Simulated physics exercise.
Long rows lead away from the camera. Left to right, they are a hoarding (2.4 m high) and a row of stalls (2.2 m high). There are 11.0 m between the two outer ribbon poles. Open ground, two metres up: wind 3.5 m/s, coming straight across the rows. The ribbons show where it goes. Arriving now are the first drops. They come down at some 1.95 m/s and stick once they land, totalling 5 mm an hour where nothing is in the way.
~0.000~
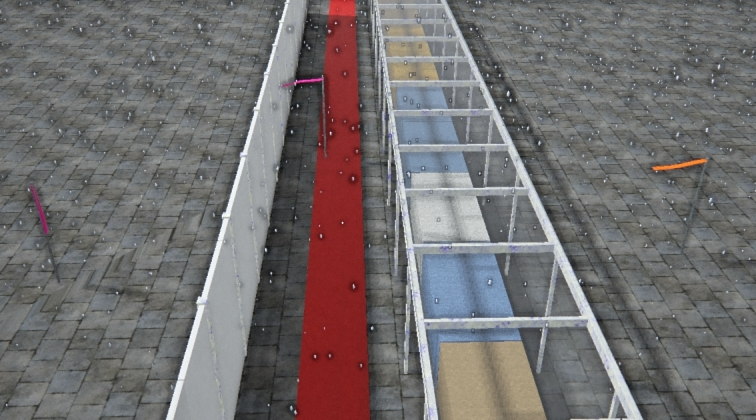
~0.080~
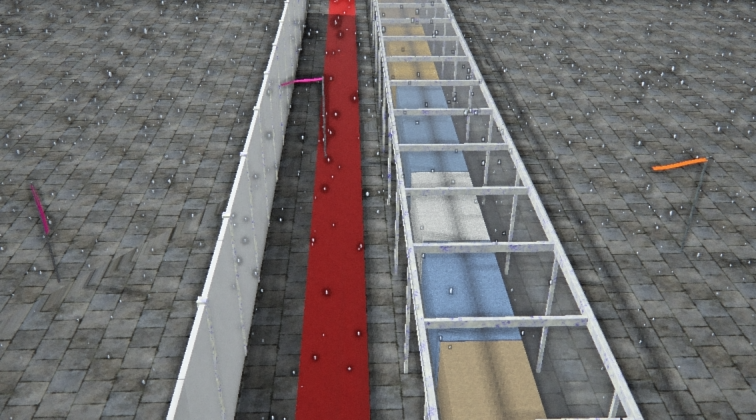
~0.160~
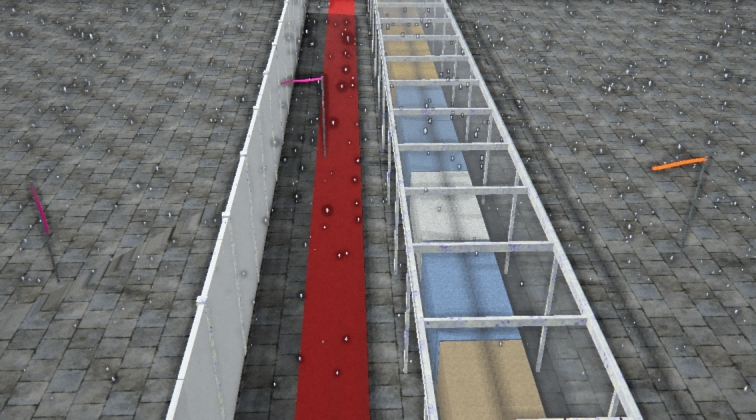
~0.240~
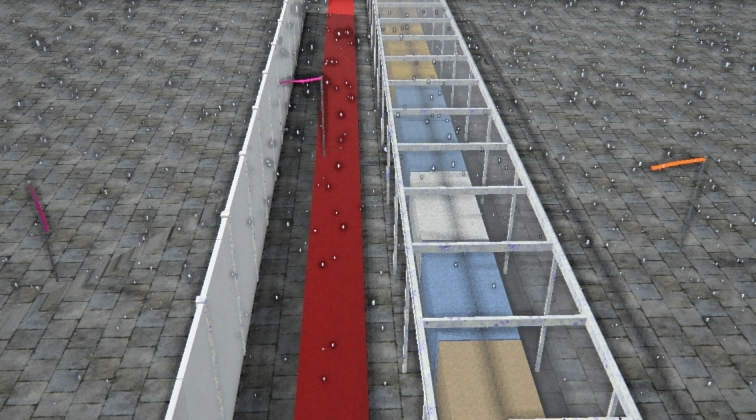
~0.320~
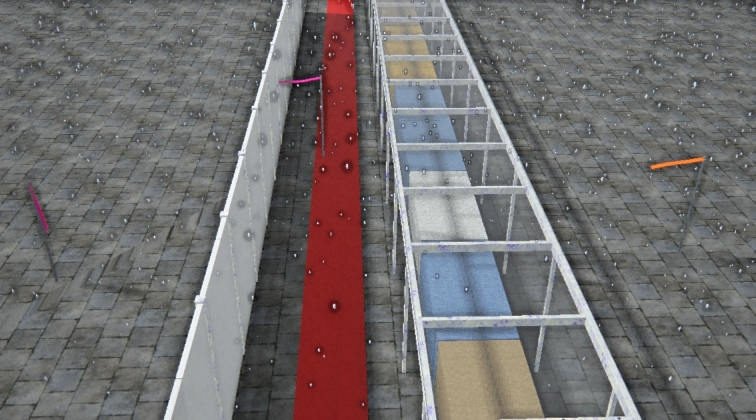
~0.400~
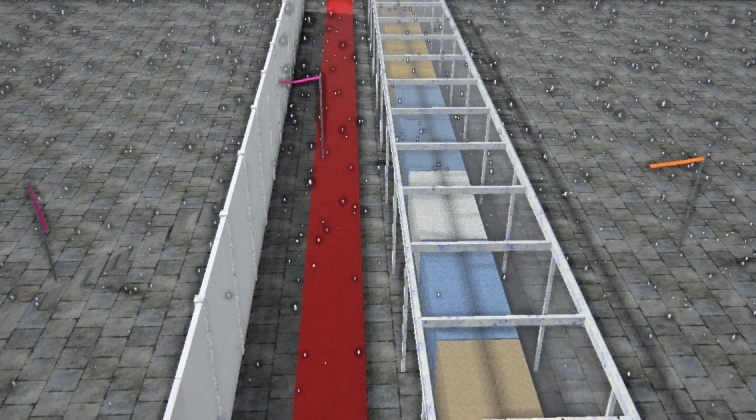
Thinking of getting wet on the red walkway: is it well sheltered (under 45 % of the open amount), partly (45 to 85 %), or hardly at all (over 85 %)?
I would say it gets not even 45 % of the open amount.
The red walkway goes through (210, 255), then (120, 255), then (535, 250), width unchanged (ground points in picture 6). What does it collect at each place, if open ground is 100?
Going place by place, it's about 80, 90 and 100 %.
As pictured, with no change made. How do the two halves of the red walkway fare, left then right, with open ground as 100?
I'd put the left at around 30 % and the right at around 2 %.
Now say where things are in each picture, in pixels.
The left ribbon ends at (47, 233), hanging almost straight, in the first picture.
The right ribbon ends at (653, 169), leaning 80 degrees to the left and the red one passes (336, 255), in the second picture.
The inner ribbon ends at (281, 84), leaning 85 degrees to the left, above the rows the drops slant 70 degrees from upright, towards the left and the top of the hoarding crosses (259, 99), in the third picture.
The left ribbon ends at (47, 232), hanging almost straight and the red one passes (337, 187), in the fourth picture.
The right ribbon ends at (651, 167), leaning 80 degrees to the left and above the rows the drops slant 70 degrees from upright, towards the left, in the fifth picture.
The inner ribbon ends at (279, 82), leaning 85 degrees to the left and the top of the hoarding crosses (257, 98), in the sixth picture.
After 10 minutes open ground has 0.8 mm and the red walkway 0.1 mm.
After 30 minutes open ground has 2.5 mm and the red walkway 0.4 mm.
After 60 minutes open ground has 5.0 mm and the red walkway 0.8 mm, so the red walkway has 16 % of the open amount; the left half of it has 30 %, the right half 2 %.
